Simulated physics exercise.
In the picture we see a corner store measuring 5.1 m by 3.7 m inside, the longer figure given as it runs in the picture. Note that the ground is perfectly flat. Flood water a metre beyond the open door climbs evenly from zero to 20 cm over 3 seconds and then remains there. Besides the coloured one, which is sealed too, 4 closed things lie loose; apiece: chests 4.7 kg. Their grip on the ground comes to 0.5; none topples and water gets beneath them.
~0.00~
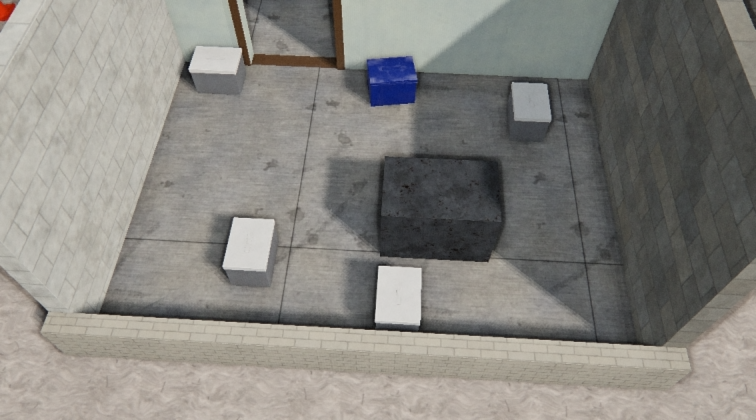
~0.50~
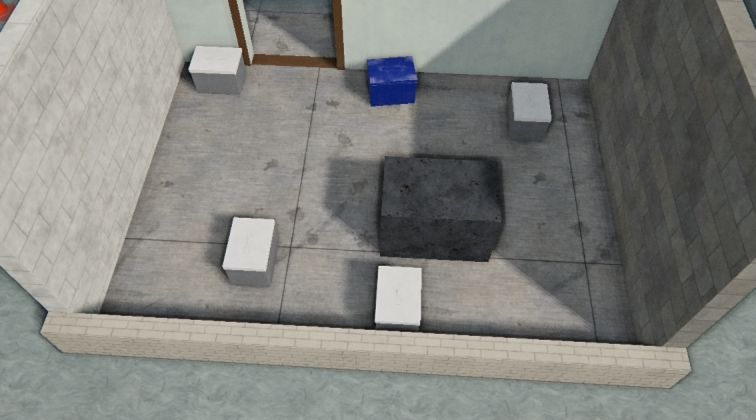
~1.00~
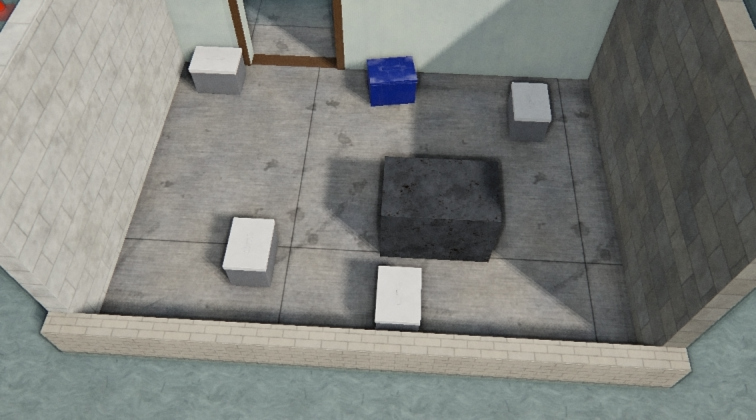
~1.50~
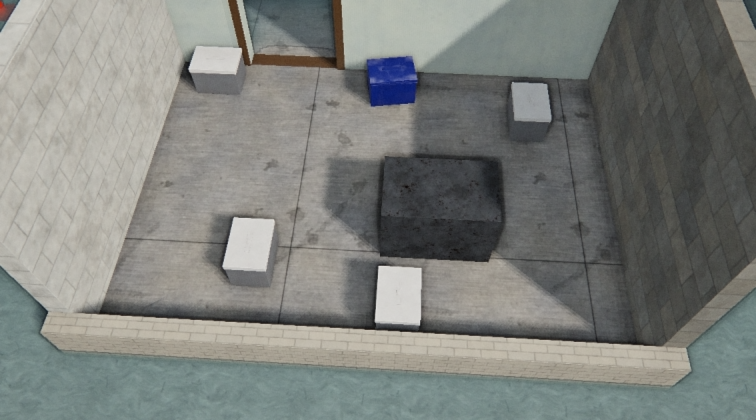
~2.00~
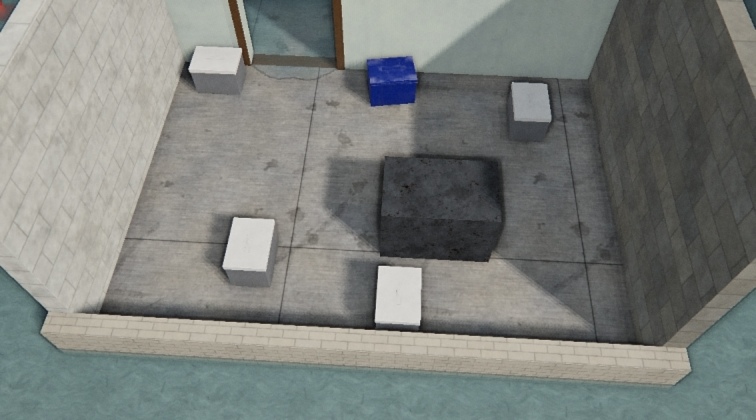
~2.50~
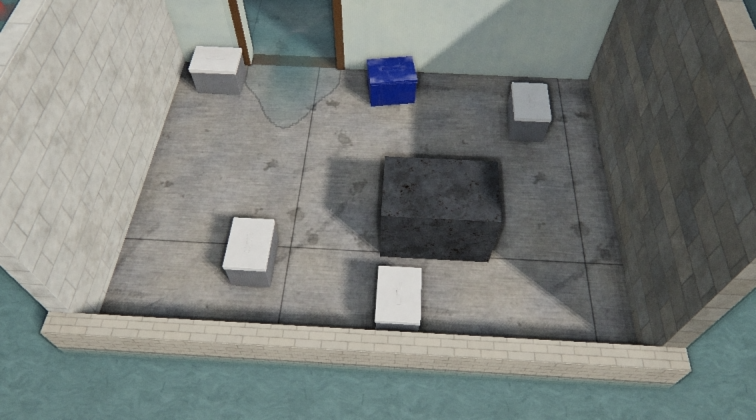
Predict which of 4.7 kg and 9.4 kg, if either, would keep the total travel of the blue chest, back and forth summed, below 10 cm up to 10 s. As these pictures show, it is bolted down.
Passing pick: The lighter.
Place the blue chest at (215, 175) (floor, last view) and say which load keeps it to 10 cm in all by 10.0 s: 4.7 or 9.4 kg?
No load works.
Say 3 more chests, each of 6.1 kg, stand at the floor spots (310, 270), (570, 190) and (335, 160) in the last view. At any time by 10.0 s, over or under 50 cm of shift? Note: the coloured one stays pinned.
In that order: Beyond it, within it, beyond it.
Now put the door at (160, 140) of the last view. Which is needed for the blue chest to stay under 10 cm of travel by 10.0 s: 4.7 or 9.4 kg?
Then neither weight holds it.
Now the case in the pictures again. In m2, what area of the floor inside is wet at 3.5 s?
About 4.0 m2.
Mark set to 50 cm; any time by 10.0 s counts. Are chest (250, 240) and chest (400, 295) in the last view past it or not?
Exceeds it; exceeds it.
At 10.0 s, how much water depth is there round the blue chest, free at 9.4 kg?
1 cm, roughly.
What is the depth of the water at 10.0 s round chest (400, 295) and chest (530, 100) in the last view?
Around 4 cm and 2 cm.
After 3.5 s the blue chest would be 0 cm from its start with 4.7 kg and 0 cm from its start with 9.4 kg; 0 cm of water round it then.
After 4.5 s the blue chest would be 0 cm from its start with 4.7 kg and 0 cm from its start with 9.4 kg; 1 cm of water round it then.
After 7.0 s the blue chest would be 0 cm from its start with 4.7 kg and 0 cm from its start with 9.4 kg; 1 cm of water round it then.
After 10.0 s the blue chest would be 0 cm from its start with 4.7 kg and 0 cm from its start with 9.4 kg; 1 cm of water round it then.
